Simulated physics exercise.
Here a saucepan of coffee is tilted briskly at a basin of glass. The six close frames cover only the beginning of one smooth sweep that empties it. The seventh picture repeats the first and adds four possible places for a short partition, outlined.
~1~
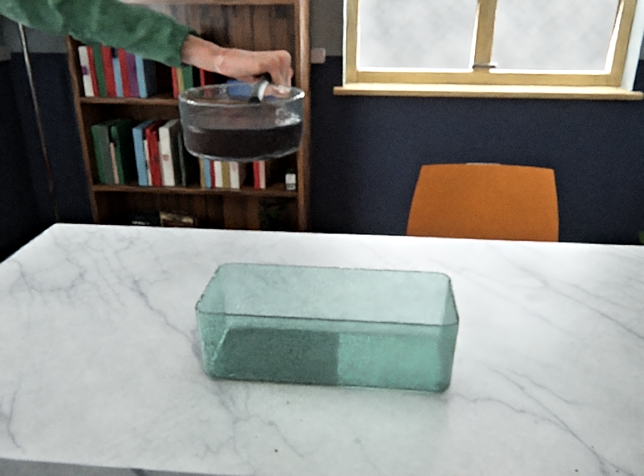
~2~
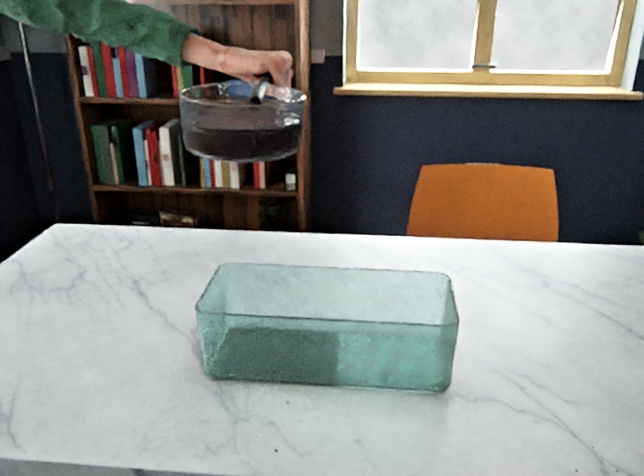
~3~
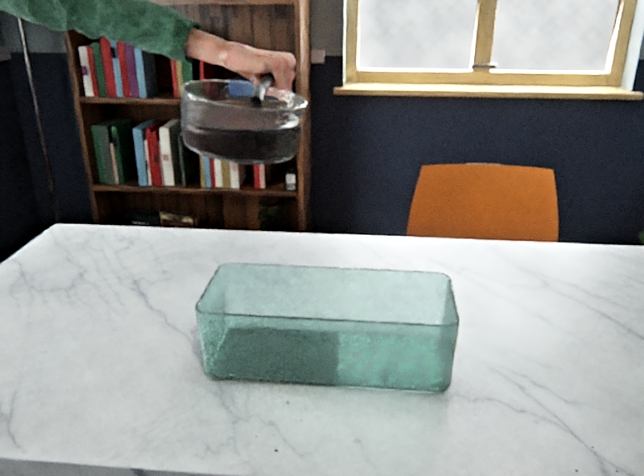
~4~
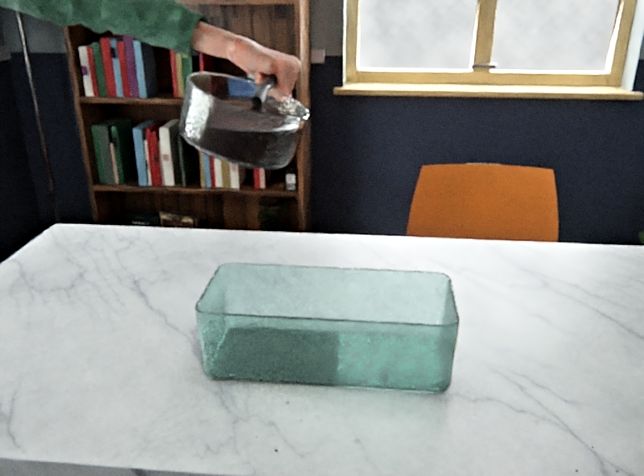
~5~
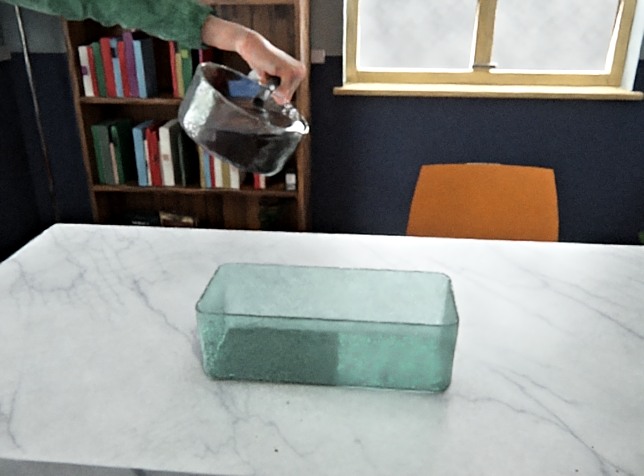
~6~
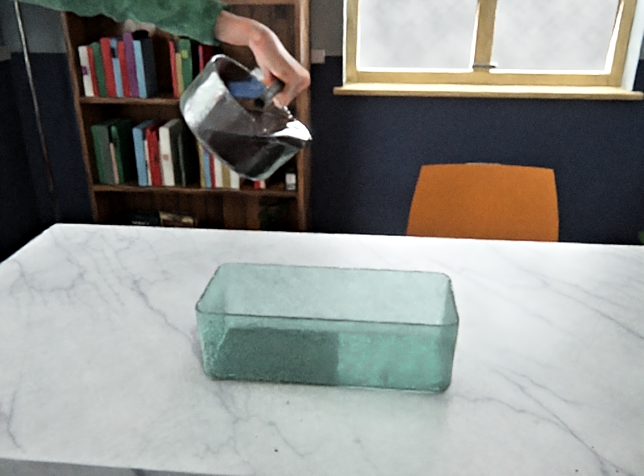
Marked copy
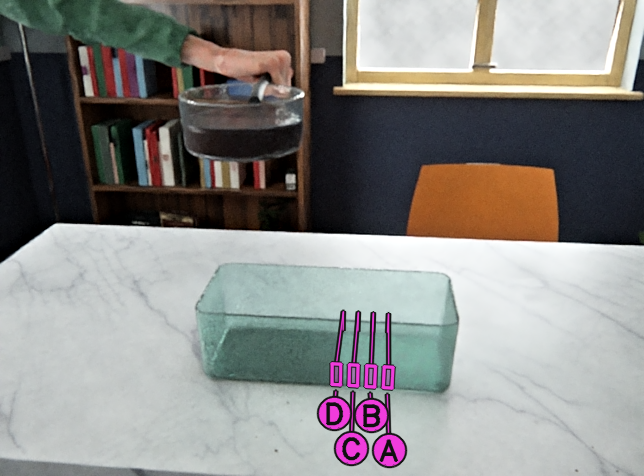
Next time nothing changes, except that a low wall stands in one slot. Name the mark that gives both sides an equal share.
Place D does it best.
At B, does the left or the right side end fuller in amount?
The left side.
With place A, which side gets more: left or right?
The left side.
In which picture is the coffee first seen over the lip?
In picture 6.
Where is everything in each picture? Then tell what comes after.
In the first frame, upright, lip at (300, 94); basin from (205, 373) to (450, 388); nothing has left yet.
In the second frame, tipped about 2°, lip at (301, 96); nothing has left yet.
In the third frame, tipped about 9°, lip at (304, 103); nothing has left yet.
In the fourth frame, tipped about 19°, lip at (306, 114); nothing has left yet.
In the fifth frame, tipped about 31°, lip at (306, 129); nothing has left yet.
In the sixth frame, tipped about 46°, lip at (302, 144); coffee is over the lip, down to (302, 144).
In magenta, A at (387, 394); B at (370, 393); C at (352, 392); D at (335, 391).
Choosing A, about 71 % ends left of the wall and 16 % right of it; 14 % is lost outside.
Choosing B, about 79 % ends left of the wall and 10 % right of it; 11 % is lost outside.
Choosing C, about 69 % ends left of the wall and 24 % right of it; 7 % is lost outside.
Choosing D, about 48 % ends left of the wall and 48 % right of it; 4 % is lost outside.
